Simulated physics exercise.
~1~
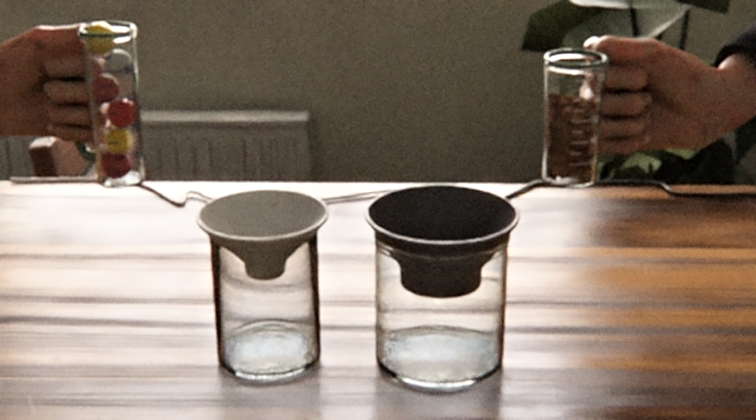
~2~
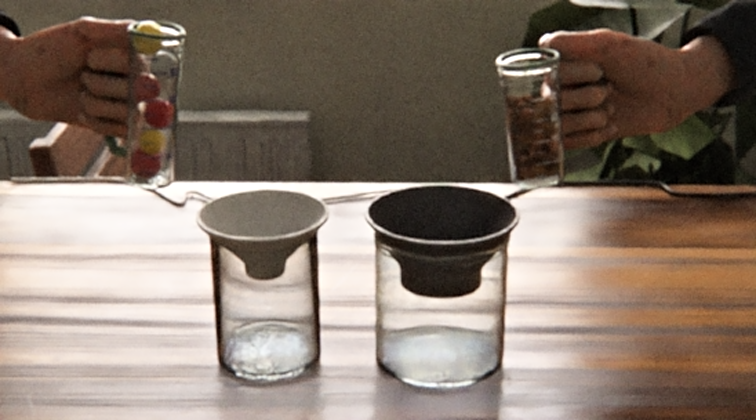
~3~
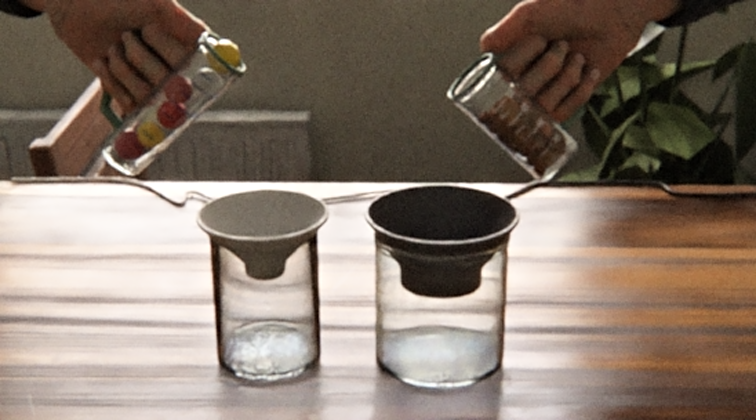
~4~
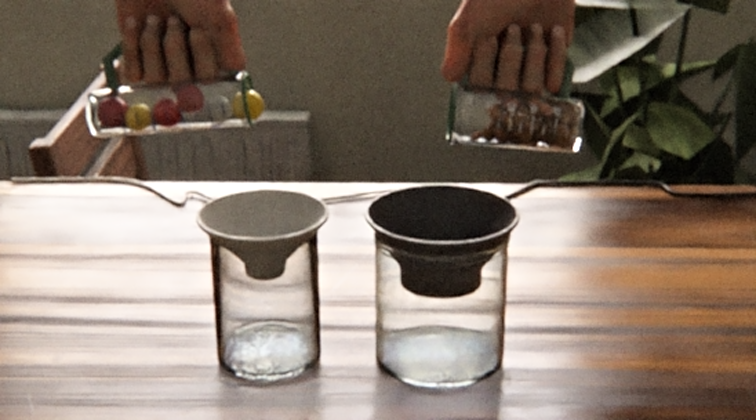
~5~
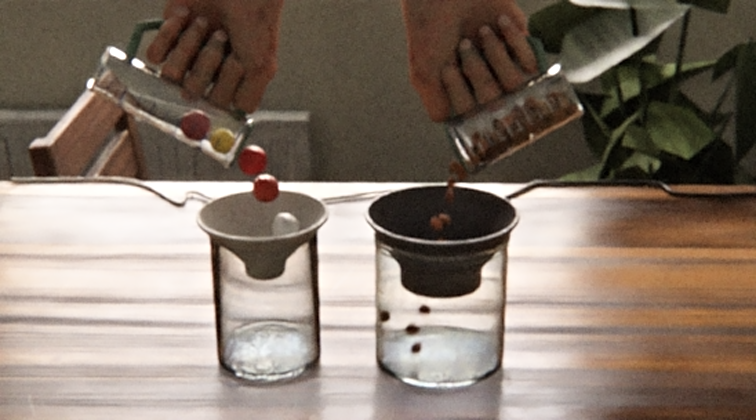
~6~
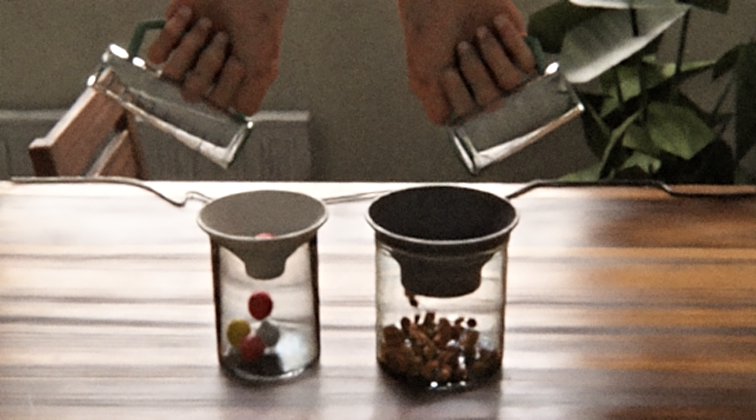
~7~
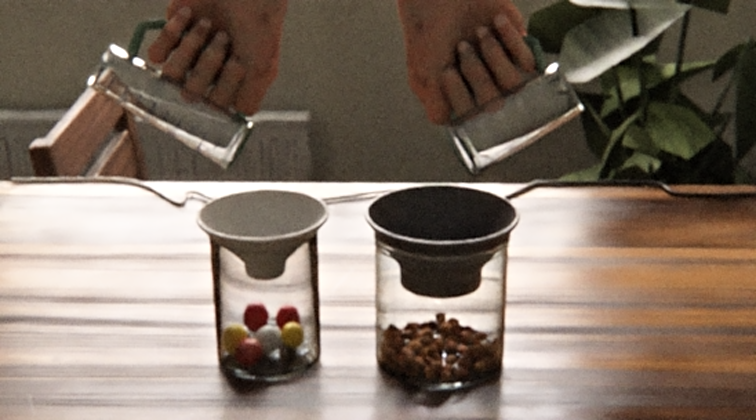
On a striped wooden table before a dim wall, seen from the front by a still camera, two glass jars stand with funnels on top, a grey one left and a wider black one right. A hand at the left holds a clear cup of red, yellow and white balls, while one at the right holds a cup of small brown pieces. The hands move inward and tip the cups over the funnels. The balls tumble out first, then the brown pieces pour. Both loads drop through completely, settling in the jars beneath empty, upturned cups.
